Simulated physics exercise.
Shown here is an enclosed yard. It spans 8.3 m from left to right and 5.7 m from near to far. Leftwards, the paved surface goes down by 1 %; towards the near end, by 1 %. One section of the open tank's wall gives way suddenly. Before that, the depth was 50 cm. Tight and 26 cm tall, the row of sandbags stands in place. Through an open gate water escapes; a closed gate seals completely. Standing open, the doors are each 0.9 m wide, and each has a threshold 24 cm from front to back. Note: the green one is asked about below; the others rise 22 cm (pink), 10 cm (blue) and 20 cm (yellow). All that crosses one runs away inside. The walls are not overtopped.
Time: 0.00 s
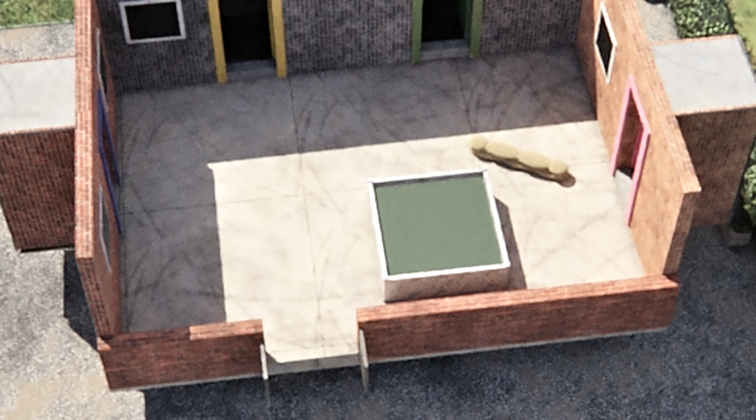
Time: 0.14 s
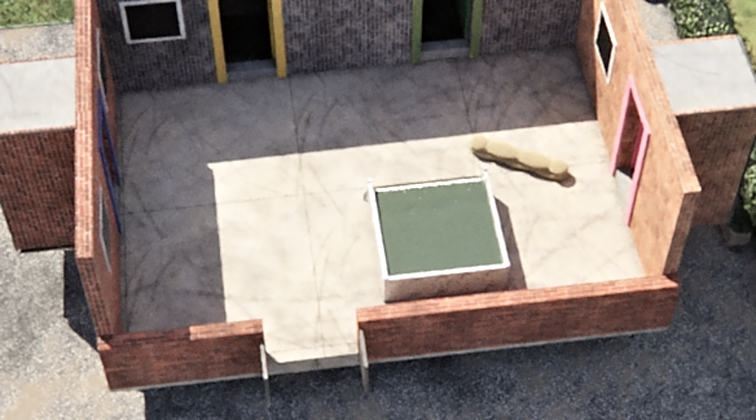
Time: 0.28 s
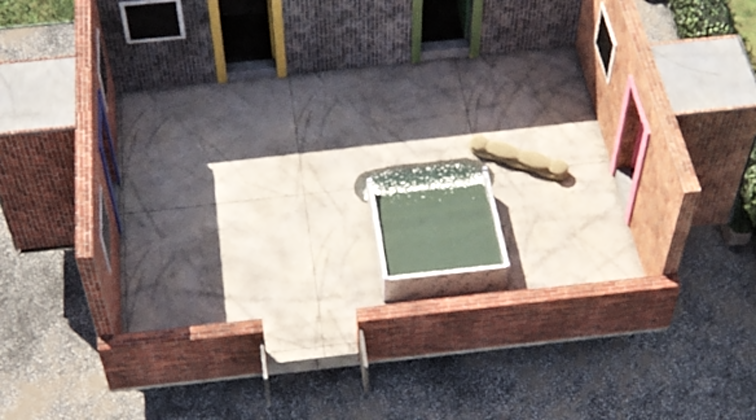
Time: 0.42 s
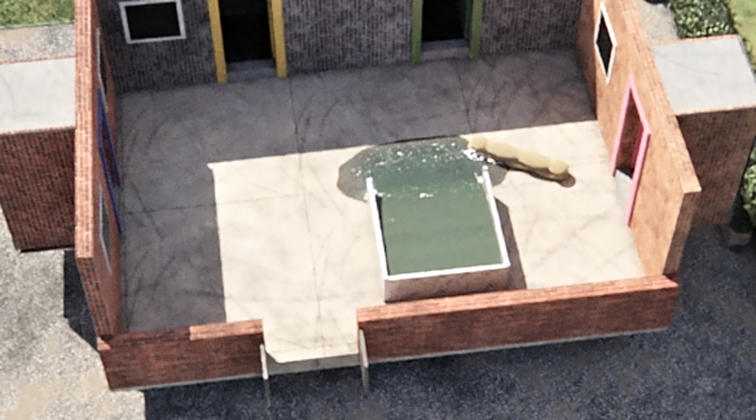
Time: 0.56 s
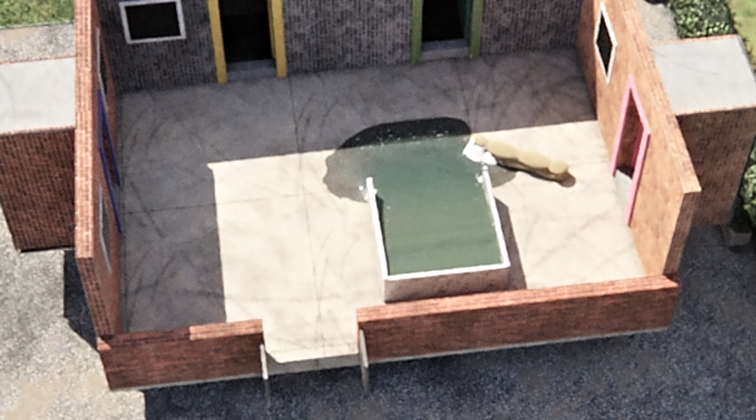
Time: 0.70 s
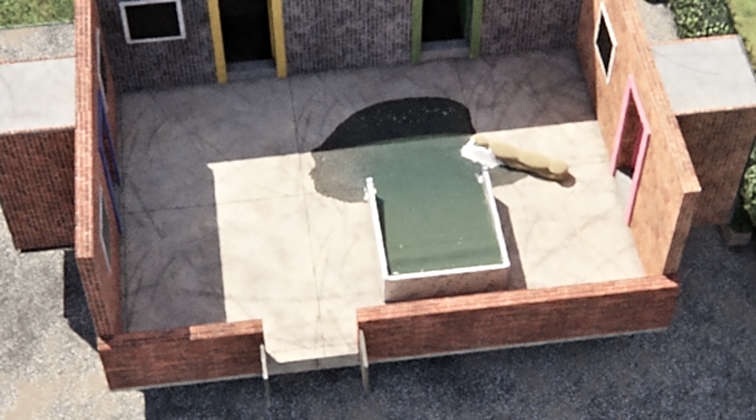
Walled brick yard with an open tank of green water bursting on its far side, water spreading across paving and meeting sandbags.
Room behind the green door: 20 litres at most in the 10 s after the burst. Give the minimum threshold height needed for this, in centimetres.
Roughly 15 centimetres.
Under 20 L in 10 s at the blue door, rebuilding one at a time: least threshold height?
For the blue door, about 5.5 cm.
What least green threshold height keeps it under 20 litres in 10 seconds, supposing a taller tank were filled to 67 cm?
You'd need a step of close to 23 cm.
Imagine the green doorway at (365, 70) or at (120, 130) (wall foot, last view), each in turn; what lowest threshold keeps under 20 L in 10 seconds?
Roughly 19 and 13.5 cm.
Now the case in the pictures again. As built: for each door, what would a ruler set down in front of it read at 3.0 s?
At the pink door the depth is 1 cm, at green 17 cm, at blue 0 cm and at yellow 12 cm.
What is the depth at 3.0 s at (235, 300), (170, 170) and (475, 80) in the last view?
Roughly 0, 0 and 10 centimetres.
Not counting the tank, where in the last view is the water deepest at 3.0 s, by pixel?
Near (380, 77).
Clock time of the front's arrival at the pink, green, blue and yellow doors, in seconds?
Pink 3.6 s, green 1.1 s, blue 4.0 s, yellow 2.0 s.
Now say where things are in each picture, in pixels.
The first frame shows the open tank at (437, 225) is whole and still, 50 cm deep; the green door at (447, 19) is dry.
In the second frame, water pours out on the far side and has run 0.2 m, to a hidden place; about 9 cm deep outside, 50 cm at the back.
In the third frame, water pours out on the far side and has run 0.7 m, to (376, 173); about 9 cm deep outside, 50 cm at the back.
In the fourth frame, water pours out on the far side and has run 1.2 m, to (386, 147); about 8 cm deep outside, 50 cm at the back.
In the fifth frame, water pours out on the far side and has run 1.6 m, to (379, 129); about 7 cm deep outside, 50 cm at the back.
In the sixth frame, the gap is on the far side, the front 2.2 m out at (406, 102); the back of the open tank holds 46 cm; the green door at (447, 19), 3.2 m from the gap, is still 1.0 m from the nearest water.
After 1.4 s water covers 20 % of the floor, deepest (26 cm) near (471, 162); 17 cm at the green door, 0 litres in over its 22 cm threshold.
After 3.0 s water covers 40 % of the floor, deepest (20 cm) near (380, 77); 17 cm at the green door, 0 litres in over its 22 cm threshold.
After 10.0 s water covers 90 % of the floor, deepest (14 cm) near (124, 366); 3 cm at the green door, 1 litre in over its 22 cm threshold.
At the green door as built, the water arrived by 1.1 s and peaked near 21 cm at 1.6 s.
Run again over the same 10 s with other heights there, 42 litres in over 12.5 cm, 13 litres over 16.5 cm. The limit of 20 litres is kept from about 15 cm up.
